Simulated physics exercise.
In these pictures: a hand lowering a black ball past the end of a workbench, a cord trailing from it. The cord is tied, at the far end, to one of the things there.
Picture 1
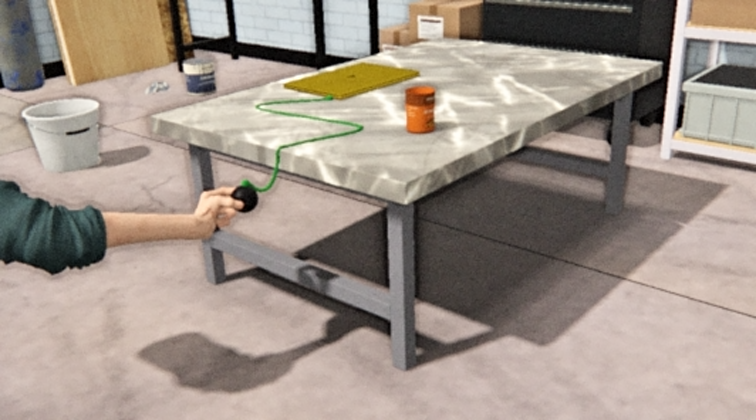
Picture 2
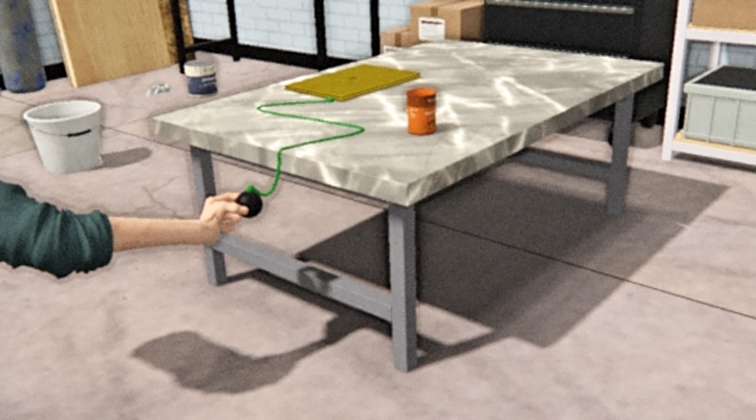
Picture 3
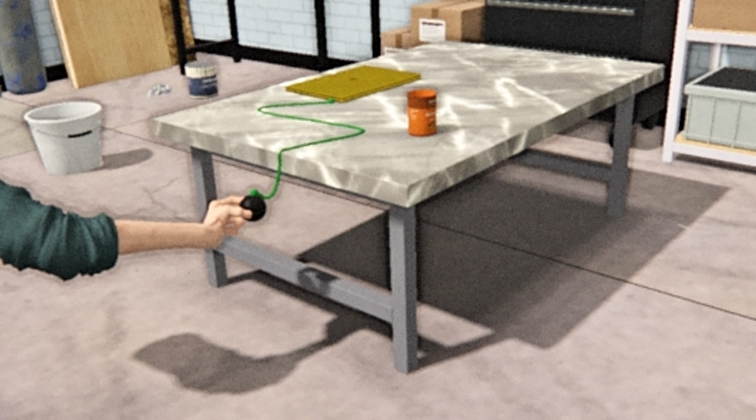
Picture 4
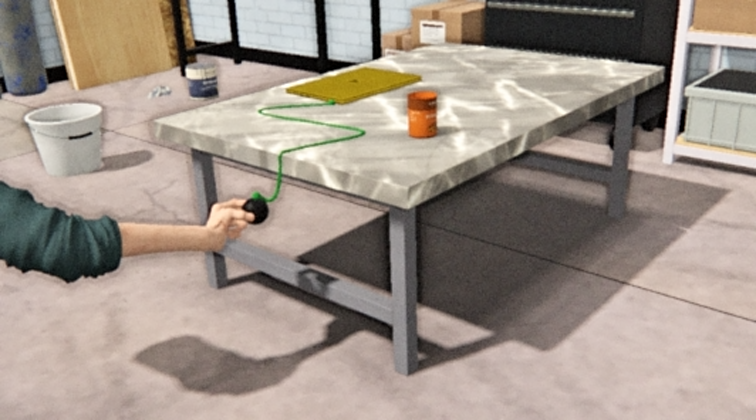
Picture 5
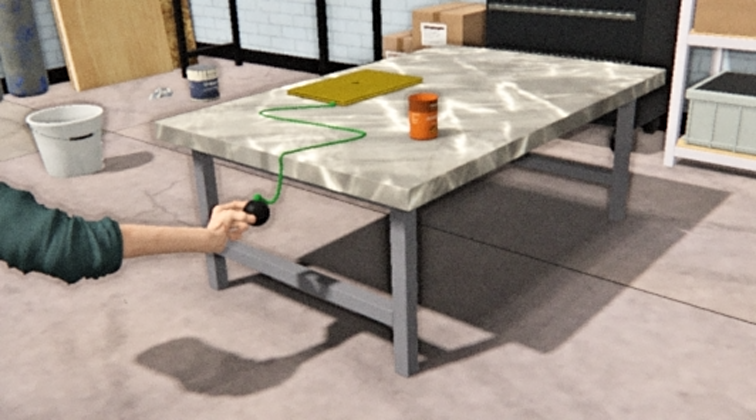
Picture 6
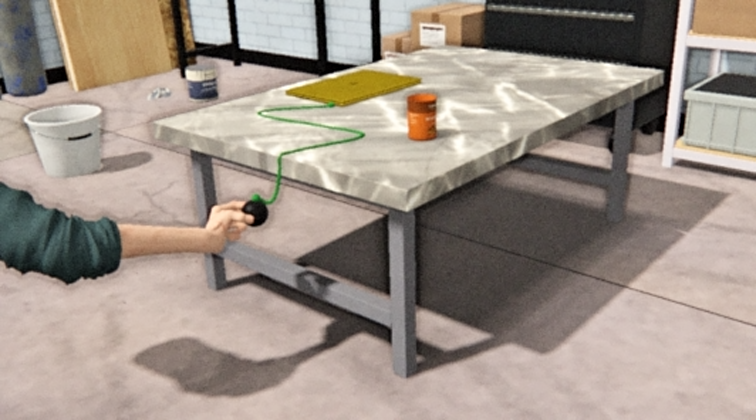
In a workshop with a concrete floor, seen from slightly above, a grey-legged table with a pale marbled top stands before shelving and boxes. A flat yellow object lies toward the back of the tabletop, an orange cup sits to its right, and a white bucket stands at left. A green-sleeved arm holds a black ball on a loosely curving green cord below the near edge, shifting slightly right and down, while the view barely drifts.
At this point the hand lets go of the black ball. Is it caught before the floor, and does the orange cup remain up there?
By the end the black ball has gone all the way down, and the orange cup has held its position.
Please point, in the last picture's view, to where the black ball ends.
It settles near (263, 329).
Then, 0.62 s later than the last view, ball on the floor near (271, 341); laptop as before; cup as before.
Then, 1.14 s later than the last view, ball on the floor near (266, 334); laptop as before; cup as before.
Finally, ball on the floor near (263, 329); laptop as before; cup as before. The black ball drops all the way and the orange cup stays on top.
